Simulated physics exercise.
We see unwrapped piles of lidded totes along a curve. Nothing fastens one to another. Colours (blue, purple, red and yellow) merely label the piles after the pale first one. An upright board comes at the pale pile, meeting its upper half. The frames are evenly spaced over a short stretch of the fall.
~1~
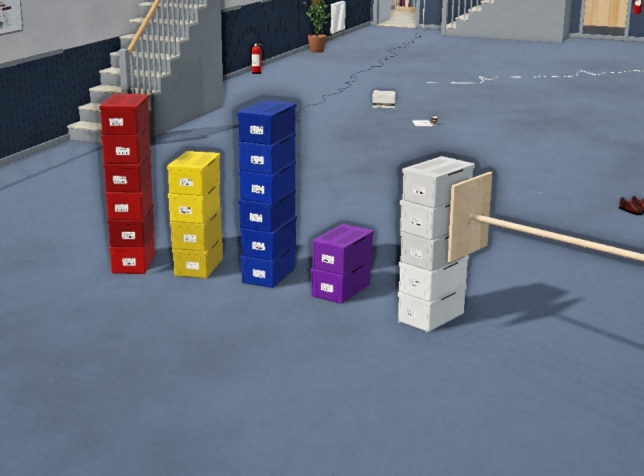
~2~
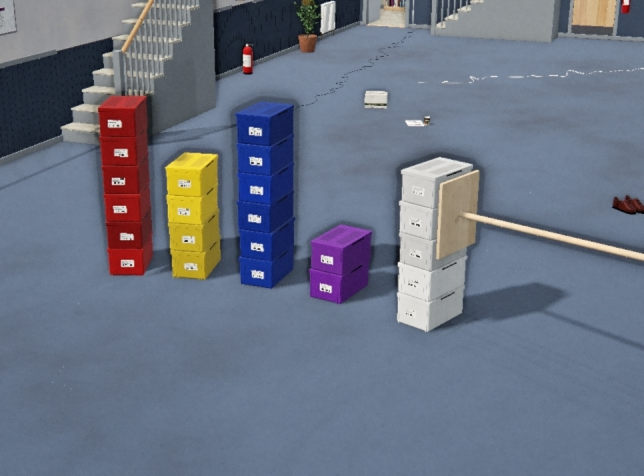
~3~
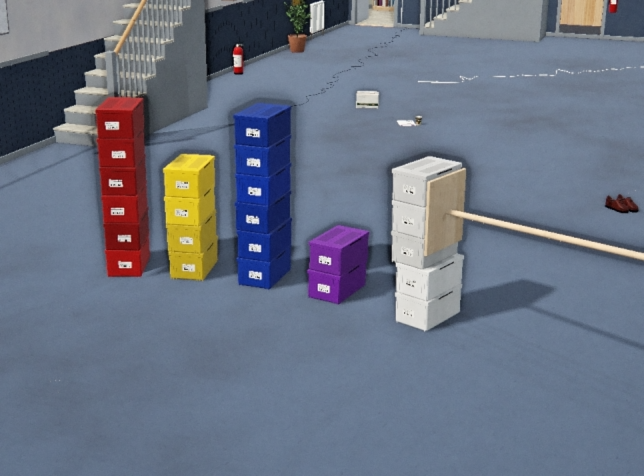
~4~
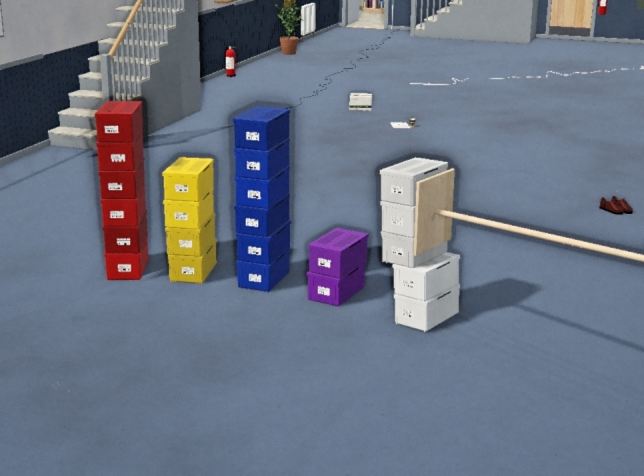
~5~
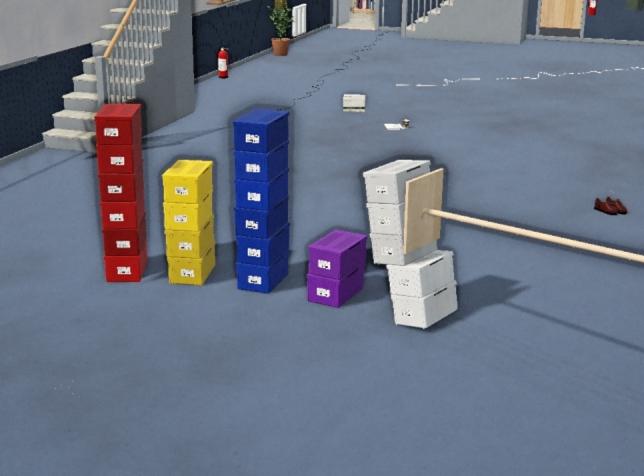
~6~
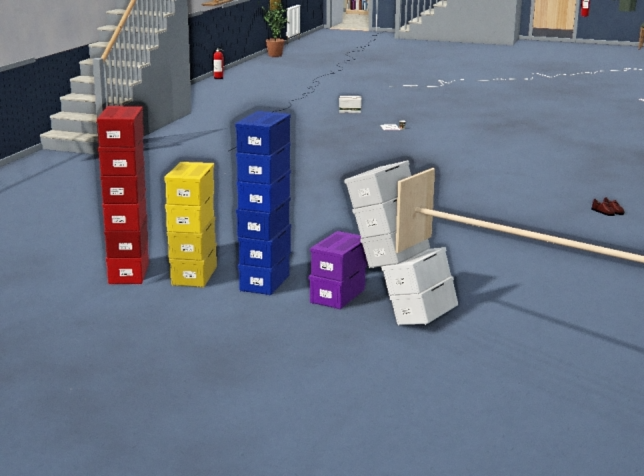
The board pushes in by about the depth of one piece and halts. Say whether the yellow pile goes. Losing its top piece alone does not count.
The yellow pile mostly stays up.
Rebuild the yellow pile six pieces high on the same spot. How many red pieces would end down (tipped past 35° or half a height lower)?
The counts are red 0.
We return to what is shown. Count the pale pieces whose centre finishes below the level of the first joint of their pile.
3 pale pieces.
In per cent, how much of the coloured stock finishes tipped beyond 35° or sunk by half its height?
It is close to 0 per cent.
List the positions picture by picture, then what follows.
In the first picture (places mark the middle of the side facing us; the camera moves round a little), board (451, 214) not yet touching; top yellow tote (185, 181); top blue tote (255, 129); the rest undisturbed.
Board (440, 212) not yet touching; top yellow tote (184, 183), in the second picture.
Board (427, 209) pushing; top yellow tote (182, 184), in the third picture.
Board (417, 209) pushing; top yellow tote (181, 188), in the fourth picture.
Board (406, 209) pushing, top of the pale pile leaning a little; top yellow tote (181, 190); the rest undisturbed, in the fifth picture.
Board (398, 208) pushing, top of the pale pile leaning clearly; top yellow tote (183, 192); top red tote (116, 134); the rest undisturbed, in the sixth picture.
Soon after the last picture, 0 of the pale pile down; none of the 4 yellow totes down (0 of 18 in all colours); top yellow tote unmoved.
A little later, 5 of the pale pile down; none of the 4 yellow totes down (0 of 18 in all colours); top yellow tote unmoved; top purple tote shifted a little.
Later still, 5 of the pale pile down; none of the 4 yellow totes down (0 of 18 in all colours); top yellow tote unmoved; top purple tote shifted half its height.
After that, 5 of the pale pile down; none of the 4 yellow totes down (0 of 18 in all colours); top yellow tote unmoved; top blue tote shifted a little.
At rest, 5 of the pale pile down; none of the 4 yellow totes down (0 of 18 in all colours); top yellow tote unmoved; top purple tote shifted half its height. As the last picture would show them, middles, top yellow tote near (190, 184), top purple tote near (325, 252).
